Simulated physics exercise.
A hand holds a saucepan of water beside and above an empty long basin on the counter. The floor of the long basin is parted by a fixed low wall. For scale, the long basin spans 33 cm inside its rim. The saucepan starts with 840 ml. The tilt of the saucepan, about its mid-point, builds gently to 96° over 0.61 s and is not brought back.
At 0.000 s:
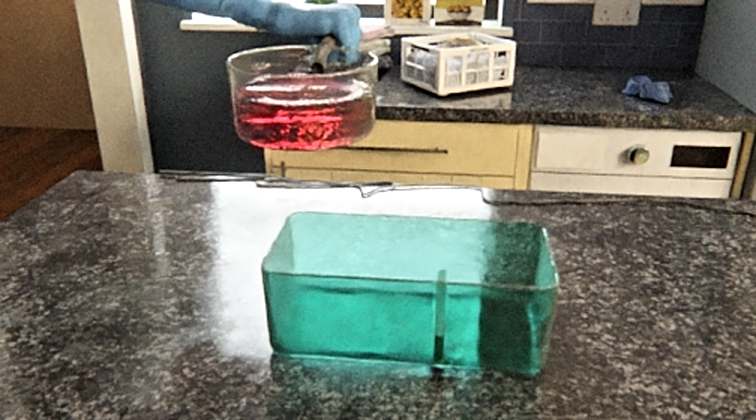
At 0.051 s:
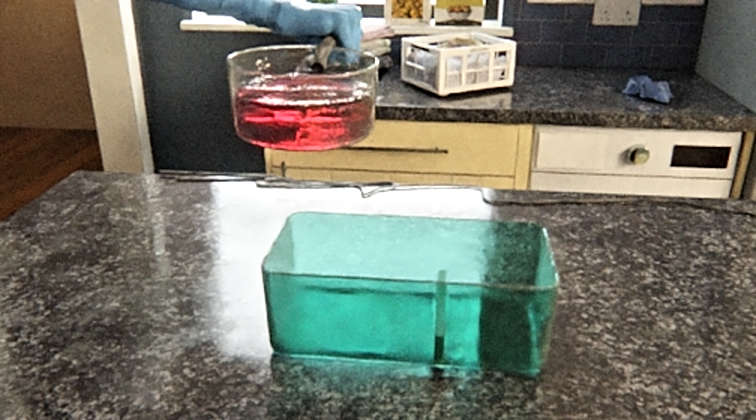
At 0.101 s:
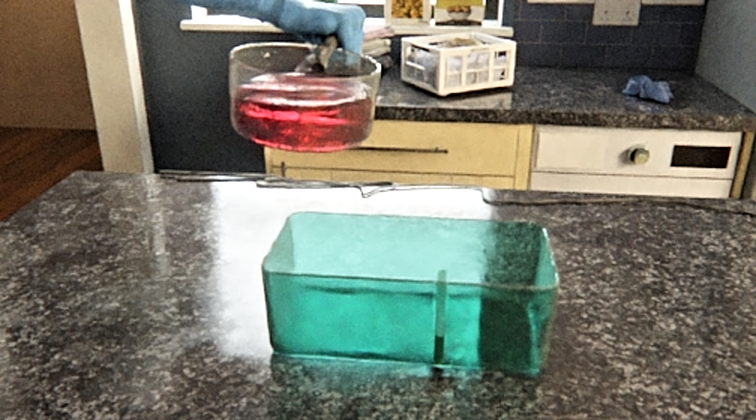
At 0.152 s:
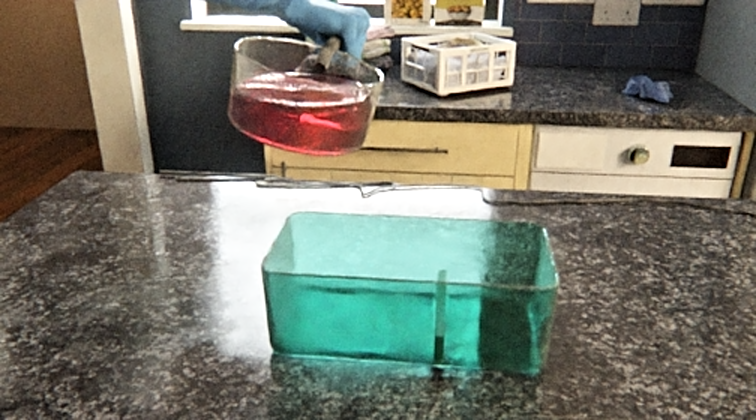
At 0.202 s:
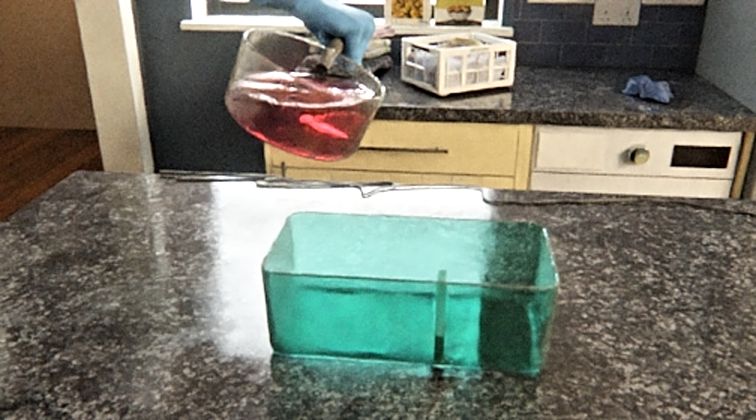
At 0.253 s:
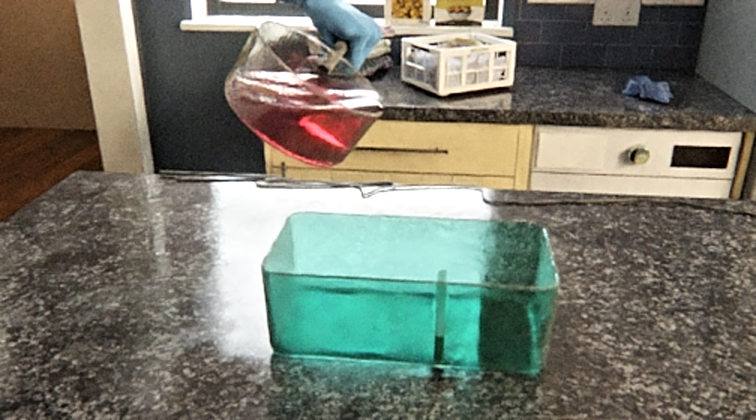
A blue-gloved hand holds a clear, round container of red liquid above a dark speckled kitchen counter, seen from the front and slightly above by a still camera. A long green-tinted glass basin sits on the counter below, with cream cupboards, a white basket and a crumpled blue cloth behind. The hand keeps the container nearly level, then tilts it steadily down to the right, the red liquid shifting toward its lower side.
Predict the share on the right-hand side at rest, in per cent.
The far part has some 16 per cent.
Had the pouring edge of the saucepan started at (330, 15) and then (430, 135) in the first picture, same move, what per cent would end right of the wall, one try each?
First 10, then 55 per cent.
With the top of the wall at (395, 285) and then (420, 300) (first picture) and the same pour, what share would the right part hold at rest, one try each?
First 80, then 45 per cent.
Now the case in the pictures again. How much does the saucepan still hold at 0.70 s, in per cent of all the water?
About 12 per cent.
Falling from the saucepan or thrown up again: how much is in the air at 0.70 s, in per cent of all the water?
About 10 per cent.
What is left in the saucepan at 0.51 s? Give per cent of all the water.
Near 34 in a hundred.
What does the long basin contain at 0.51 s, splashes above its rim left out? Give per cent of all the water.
Near 14 in a hundred.
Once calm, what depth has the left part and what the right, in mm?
Left about 22 mm, right about 8 mm.
By 0.51 s the tilt is 90° and 34 per cent is still to pour, 13 is left of the wall and 0 right of it.
By 0.70 s the tilt is 96° and 12 per cent is still to pour, 63 is left of the wall and 14 right of it.
By 0.90 s the tilt is 96° and 3 per cent is still to pour, 70 is left of the wall and 15 right of it.
By 1.11 s the tilt is 96° and 1 per cent is still to pour, 76 is left of the wall and 16 right of it.
At rest 78 per cent lies left of the wall, 16 right of it and 6 outside.
